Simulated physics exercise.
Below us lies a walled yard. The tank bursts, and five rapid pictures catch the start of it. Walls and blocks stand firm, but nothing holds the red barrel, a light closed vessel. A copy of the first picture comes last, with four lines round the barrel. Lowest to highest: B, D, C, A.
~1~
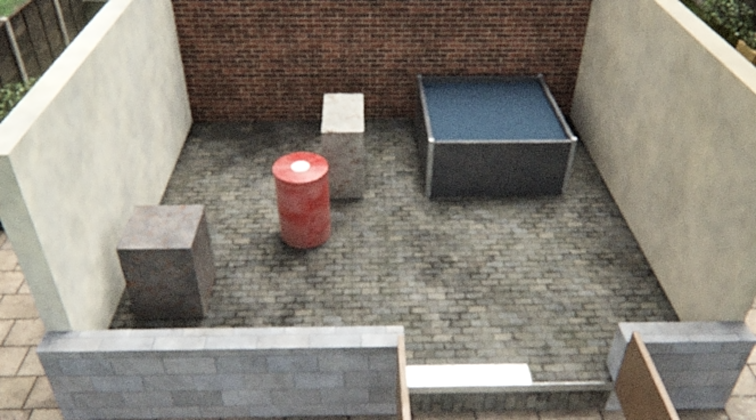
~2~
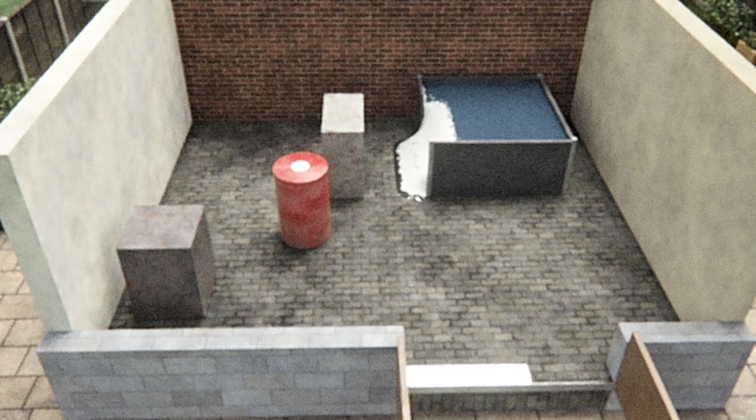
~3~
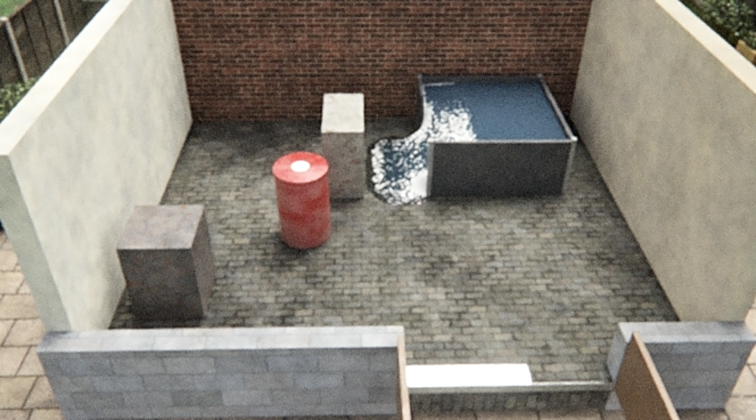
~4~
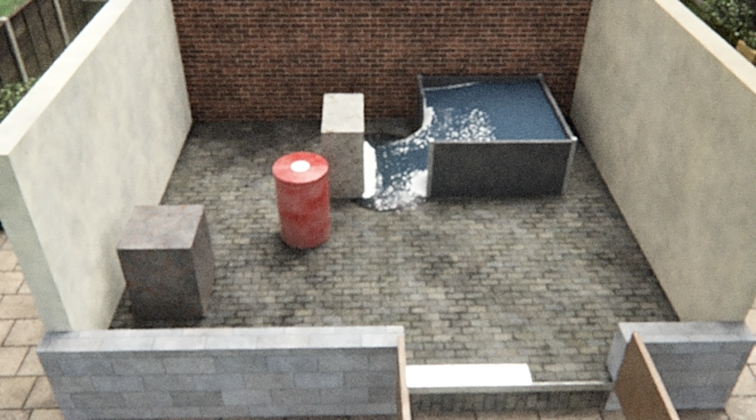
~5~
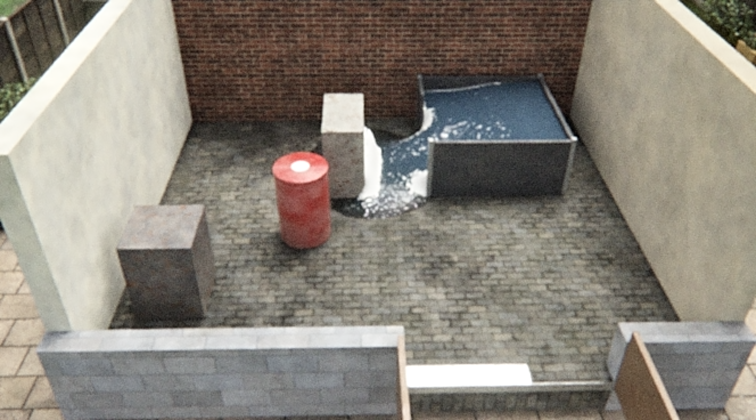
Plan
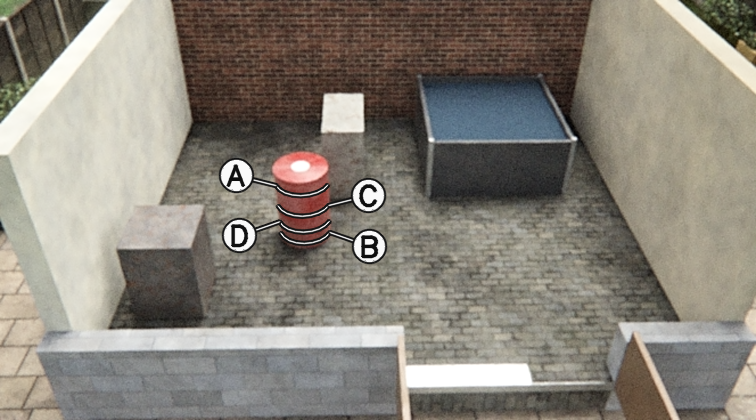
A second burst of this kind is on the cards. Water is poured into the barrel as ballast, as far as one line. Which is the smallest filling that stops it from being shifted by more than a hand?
It is D.
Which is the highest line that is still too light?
The answer is B.
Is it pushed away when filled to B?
Yes.
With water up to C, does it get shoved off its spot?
No, not at all.
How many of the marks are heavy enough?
Three.
On the marked copy, A at (300, 195); B at (304, 243); C at (302, 216); D at (303, 232); from the bottom up B, D, C, A.
If A is chosen, it does not move.
If B is chosen, it is pushed about its own width away.
If C is chosen, it does not move.
If D is chosen, it does not move.
